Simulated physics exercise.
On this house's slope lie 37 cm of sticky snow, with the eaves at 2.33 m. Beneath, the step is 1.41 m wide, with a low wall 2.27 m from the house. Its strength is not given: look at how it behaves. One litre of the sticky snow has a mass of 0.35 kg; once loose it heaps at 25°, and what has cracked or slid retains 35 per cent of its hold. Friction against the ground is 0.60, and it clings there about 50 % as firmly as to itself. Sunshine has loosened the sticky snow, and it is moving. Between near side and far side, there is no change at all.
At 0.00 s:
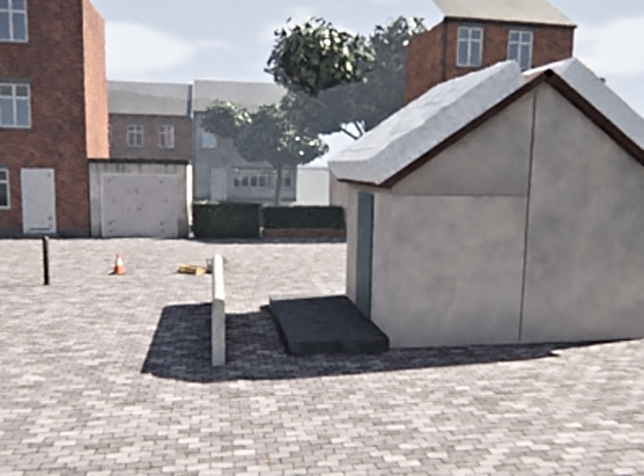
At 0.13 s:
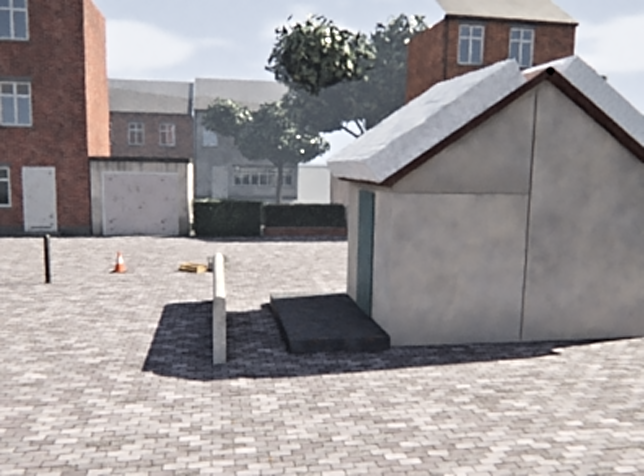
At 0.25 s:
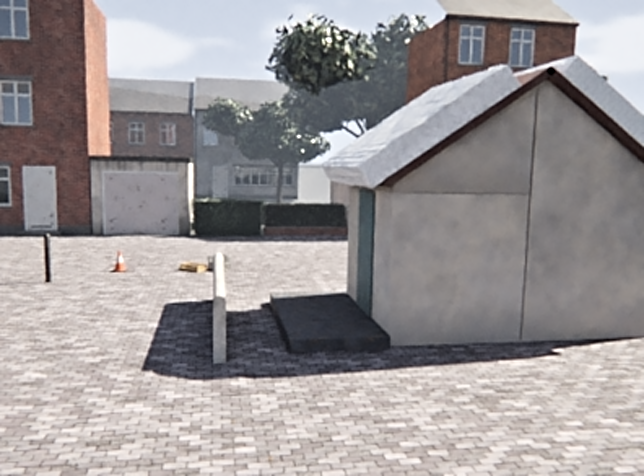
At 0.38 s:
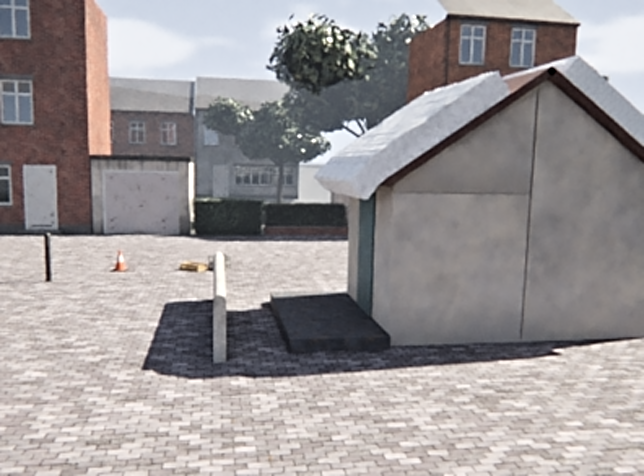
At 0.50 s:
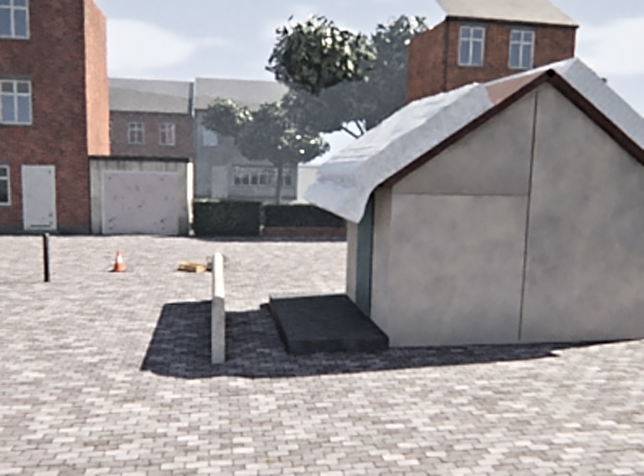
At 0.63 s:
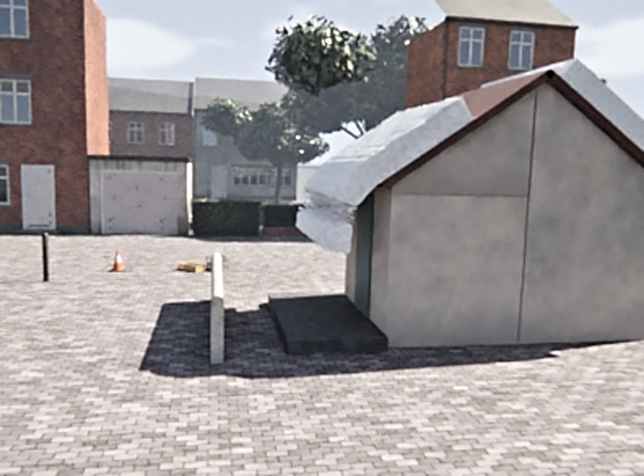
Snow slides down the small house's roof to the left, cracking as it overhangs the eaves.
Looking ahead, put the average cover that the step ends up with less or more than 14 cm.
It comes to in excess of 14 cm.
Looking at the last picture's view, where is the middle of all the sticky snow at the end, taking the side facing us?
Position: About (268, 330).
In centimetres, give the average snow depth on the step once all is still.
Mean value: Around 18 cm.
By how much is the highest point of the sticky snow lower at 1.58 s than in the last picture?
I'd put it at close to 1.9 m.
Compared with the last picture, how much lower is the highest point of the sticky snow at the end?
The top ends up roughly 2.6 m below where it was in the last picture.
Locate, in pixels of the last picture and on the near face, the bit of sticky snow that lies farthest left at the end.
Close to pixel (123, 358).
By 1.06 s, 25 % of the snow is still up on the roof and 75 % is falling or down.
By 1.58 s, none of the snow is still up on the roof and all is falling or down.
By 2.09 s, none of the snow is still up on the roof and all is falling or down.
By 2.60 s, none of the snow is still up on the roof and all is falling or down.
By 2.70 s, at the end, none of the snow is still up on the roof and the snow on the step is 18 cm deep on average.
